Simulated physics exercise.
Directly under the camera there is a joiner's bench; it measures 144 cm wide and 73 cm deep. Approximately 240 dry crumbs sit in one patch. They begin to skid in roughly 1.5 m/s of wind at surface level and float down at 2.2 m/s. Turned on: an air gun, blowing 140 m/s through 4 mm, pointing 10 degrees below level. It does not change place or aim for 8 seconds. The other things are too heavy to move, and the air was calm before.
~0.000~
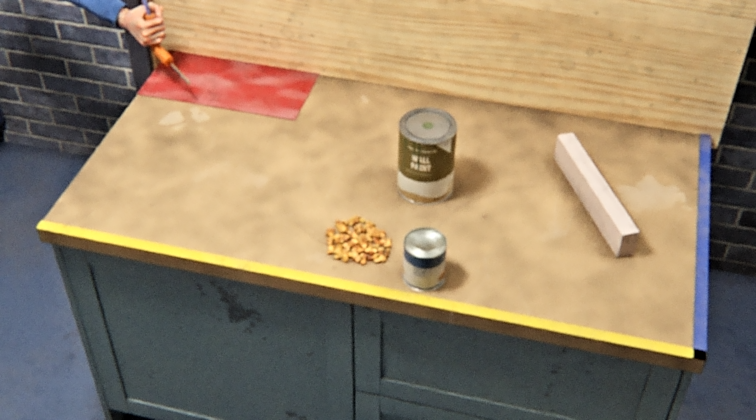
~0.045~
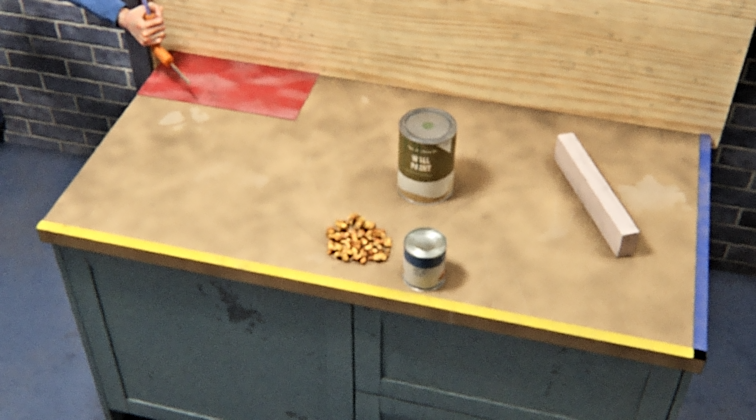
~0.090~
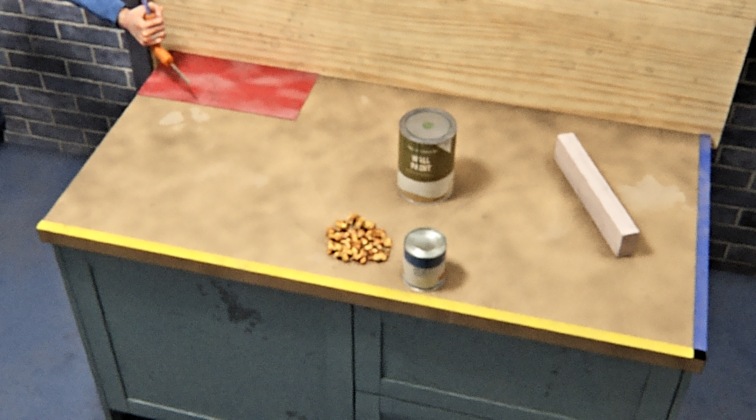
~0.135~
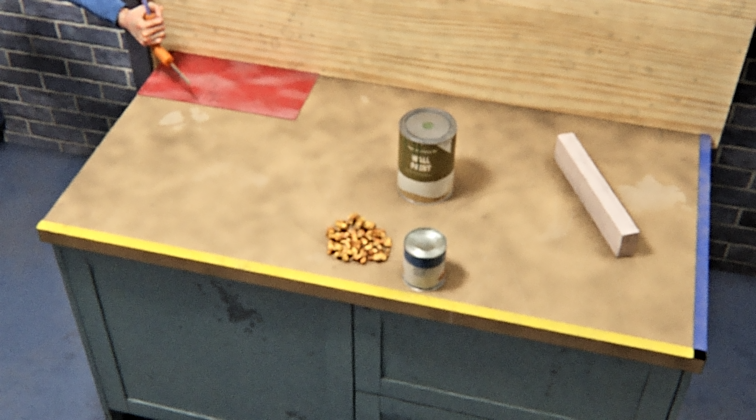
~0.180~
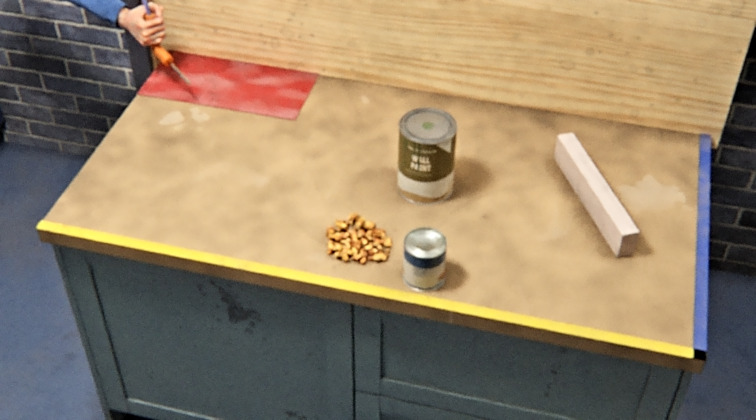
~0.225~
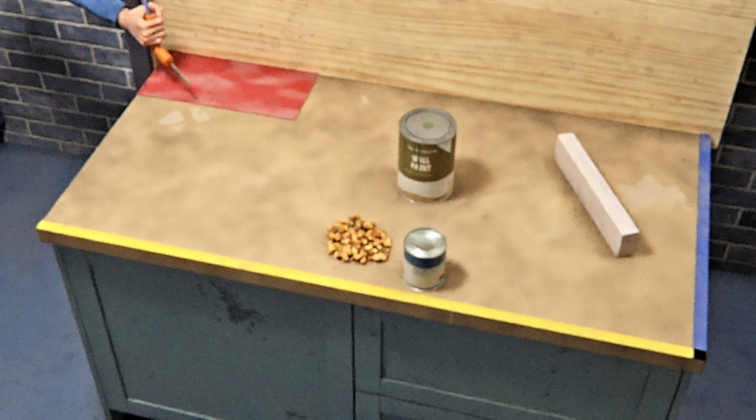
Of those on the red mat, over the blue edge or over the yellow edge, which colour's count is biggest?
The count is biggest for yellow.
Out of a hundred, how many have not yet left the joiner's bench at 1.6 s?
About 0 % remain.
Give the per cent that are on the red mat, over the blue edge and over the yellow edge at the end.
About 0 % red, 20 % blue and 80 % yellow.
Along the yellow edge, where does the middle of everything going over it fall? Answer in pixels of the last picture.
Near (388, 298).
After 1.6 s the count stands so, 82 % are over the yellow edge, 0 % on the red mat and 18 % over the blue edge.
After 2.6 s the count stands so, 82 % are over the yellow edge, 0 % on the red mat and 18 % over the blue edge.
After 4.4 s the count stands so, 82 % are over the yellow edge, 0 % on the red mat and 18 % over the blue edge.
After 8.0 s, at the end, 82 % are over the yellow edge, 0 % on the red mat and 18 % over the blue edge.
